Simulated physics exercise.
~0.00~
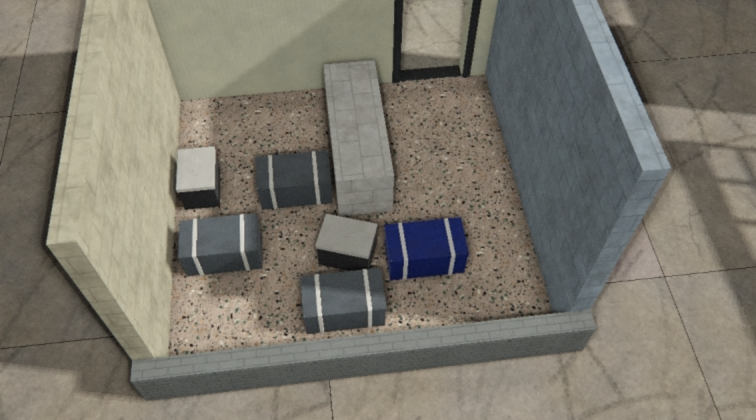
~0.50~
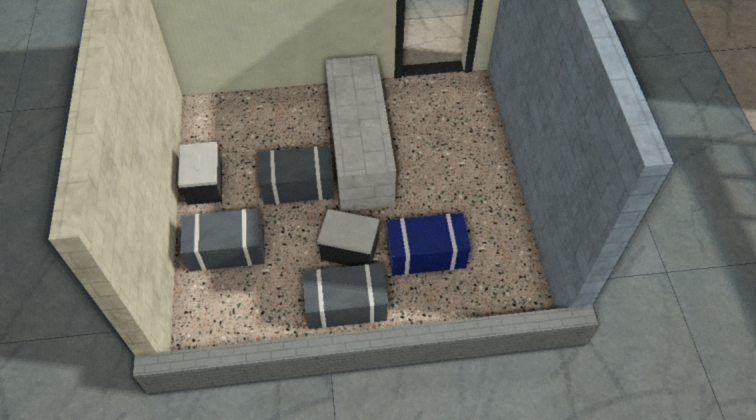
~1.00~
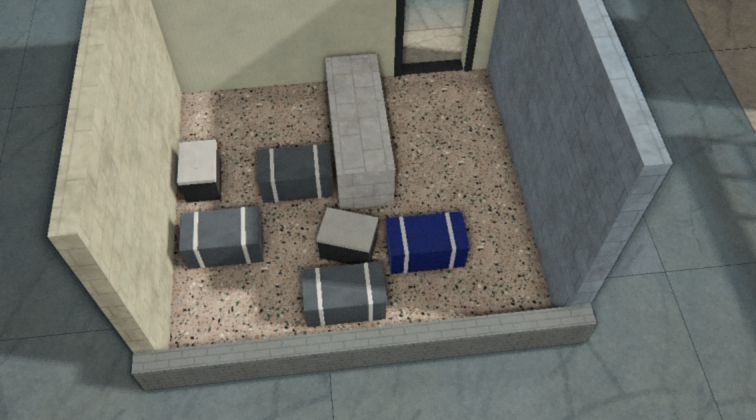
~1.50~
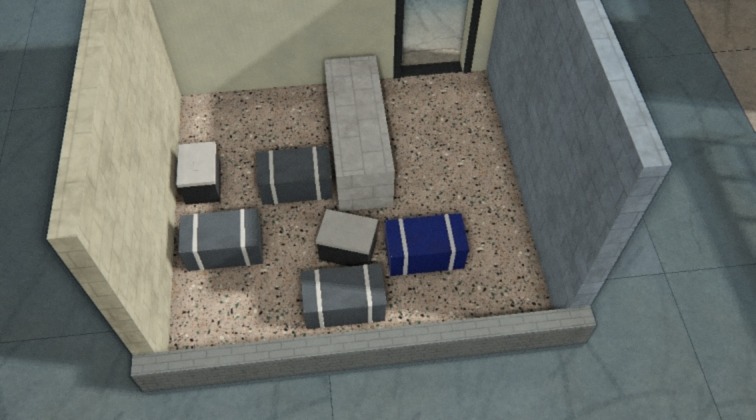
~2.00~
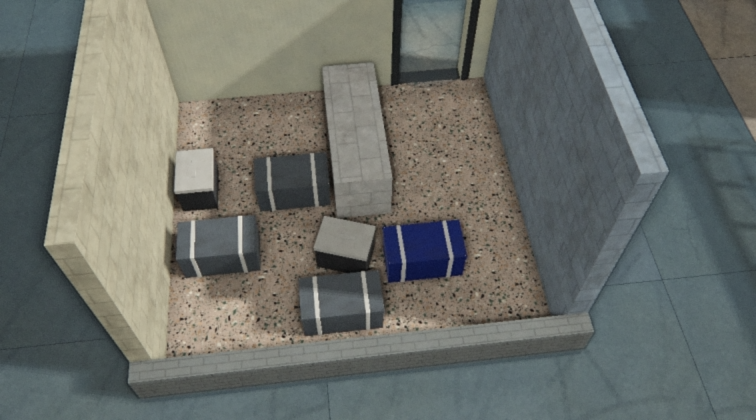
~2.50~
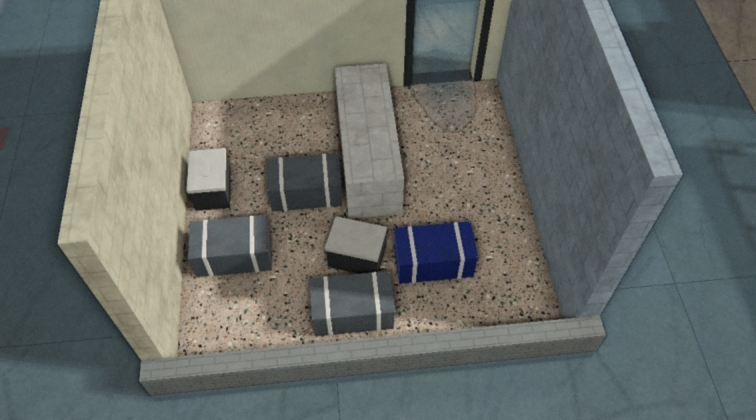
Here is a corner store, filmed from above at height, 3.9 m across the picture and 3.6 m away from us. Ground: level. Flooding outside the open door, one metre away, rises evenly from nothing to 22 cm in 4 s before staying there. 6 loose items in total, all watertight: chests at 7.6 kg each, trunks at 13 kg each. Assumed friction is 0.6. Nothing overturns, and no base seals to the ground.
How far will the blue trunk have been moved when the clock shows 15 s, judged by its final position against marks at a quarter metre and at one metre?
I expect it ends up well away.
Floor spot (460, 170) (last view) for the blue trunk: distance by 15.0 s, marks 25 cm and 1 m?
Outcome - it ends up well away.
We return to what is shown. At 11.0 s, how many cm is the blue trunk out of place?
Close to 200 cm.
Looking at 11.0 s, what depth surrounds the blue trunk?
I'd put it at about 10 cm.
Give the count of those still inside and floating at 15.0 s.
6 at that moment.
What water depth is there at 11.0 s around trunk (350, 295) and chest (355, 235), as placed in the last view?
I'd estimate 11 cm for the first and 4 cm for the second.
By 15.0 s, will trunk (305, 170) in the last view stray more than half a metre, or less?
It is below that.
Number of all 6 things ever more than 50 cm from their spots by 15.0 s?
That makes 4.
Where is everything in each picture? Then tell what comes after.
The blue trunk at (426, 239), on the bottom; 0.0 m2 under water; 0 of 6 have shifted, in the first frame.
The blue trunk at (428, 235), on the bottom; 0.0 m2 under water; 0 of 6 have shifted, in the second frame.
The blue trunk at (427, 233), on the bottom; water covers 0.0 m2; 0 of 6 have shifted, in the third frame.
The blue trunk at (427, 235), on the bottom; 0.0 m2 under water; 0 of 6 have shifted, in the fourth frame.
The blue trunk at (425, 242) rests on the ground; water covers 0.0 m2; 0 of 6 have shifted, in the fifth frame.
The blue trunk at (436, 243) rests on the ground; 0.5 m2 under water; 0 of 6 have shifted, in the sixth frame.
After 3.5 s the blue trunk is near (436, 243), 0.0 m from its start, aground; 0 afloat.
After 6.8 s the blue trunk is near (419, 306), 0.8 m from its start, afloat; 1 afloat.
After 11.0 s the blue trunk is near (252, 311), 1.9 m from its start, afloat; 4 afloat.
After 15.0 s the blue trunk is near (289, 212), 1.5 m from its start, afloat; 6 afloat.
